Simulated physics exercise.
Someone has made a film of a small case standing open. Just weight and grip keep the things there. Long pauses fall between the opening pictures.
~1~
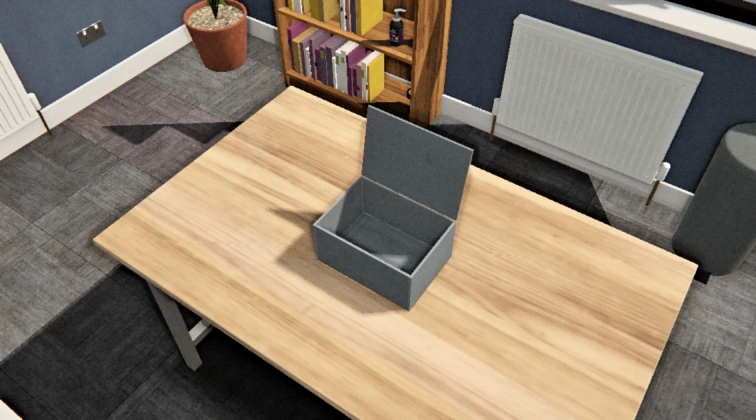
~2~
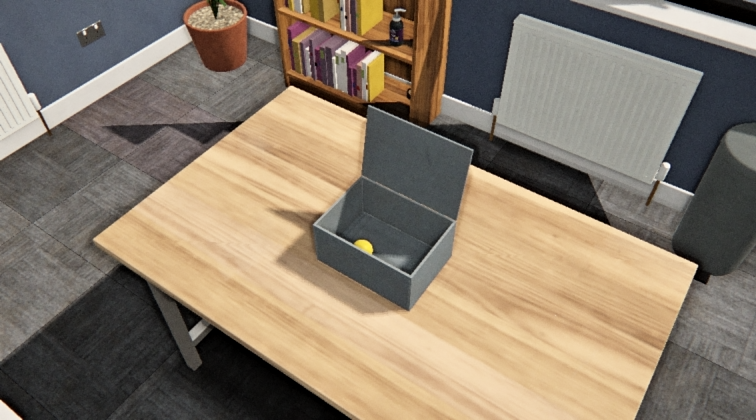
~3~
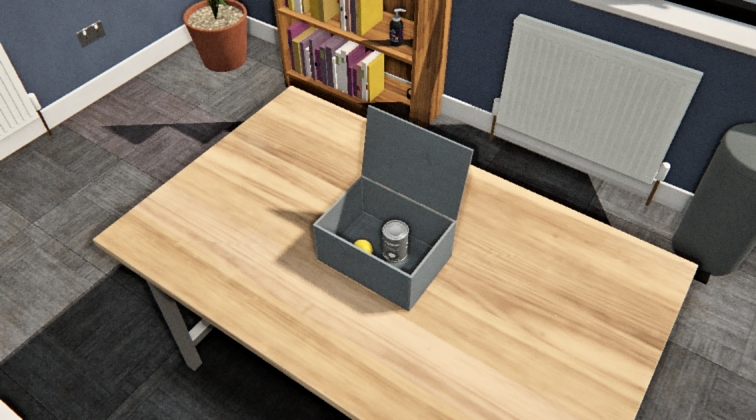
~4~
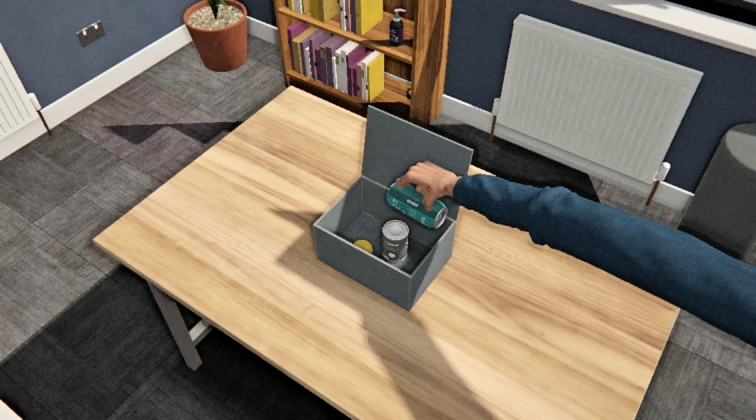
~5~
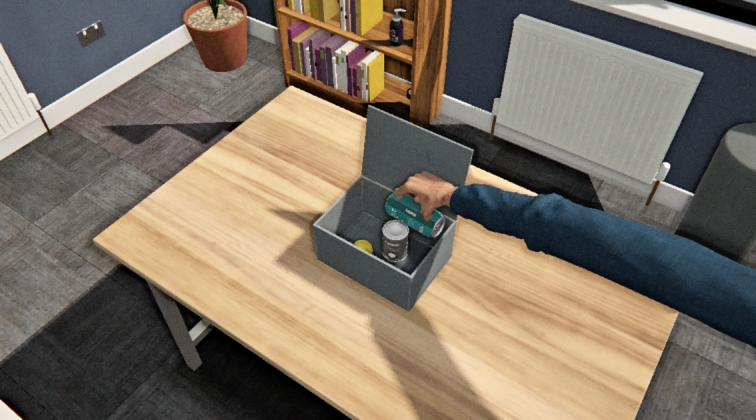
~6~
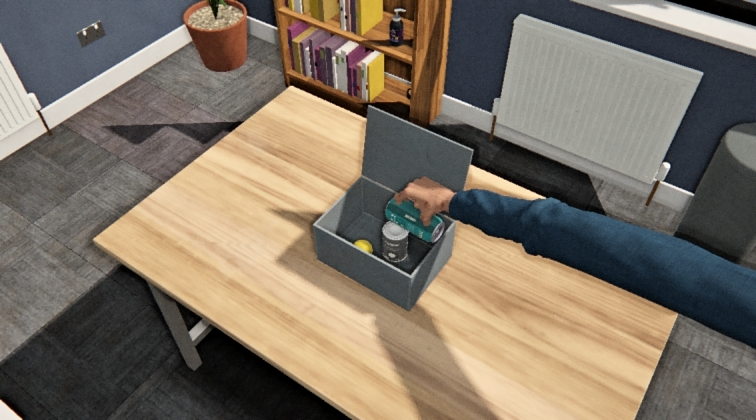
A small yellow ball appeared in the open grey box on the table, then a grey tin beside it, and finally a hand reached in from the right and lowered a turquoise can inside.
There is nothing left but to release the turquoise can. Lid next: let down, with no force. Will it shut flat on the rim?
Doesn't close up.
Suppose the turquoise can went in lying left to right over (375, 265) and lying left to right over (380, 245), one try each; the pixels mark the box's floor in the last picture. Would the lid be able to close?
The first attempt leaves the lid fully closed, while the second leaves it partly open.
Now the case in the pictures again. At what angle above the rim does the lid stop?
Around 30 degrees.
Then, 1.10 s on from there, lid starting down.
Then, 1.50 s on from there, lid 73° above the rim.
Then, 1.70 s on from there, lid 52° above the rim.
Then, 1.90 s on from there, lid 30° above the rim.
In the end, lid 30° above the rim; all 3 unmoved. At the end, from the last picture's camera, turquoise can near (415, 222).
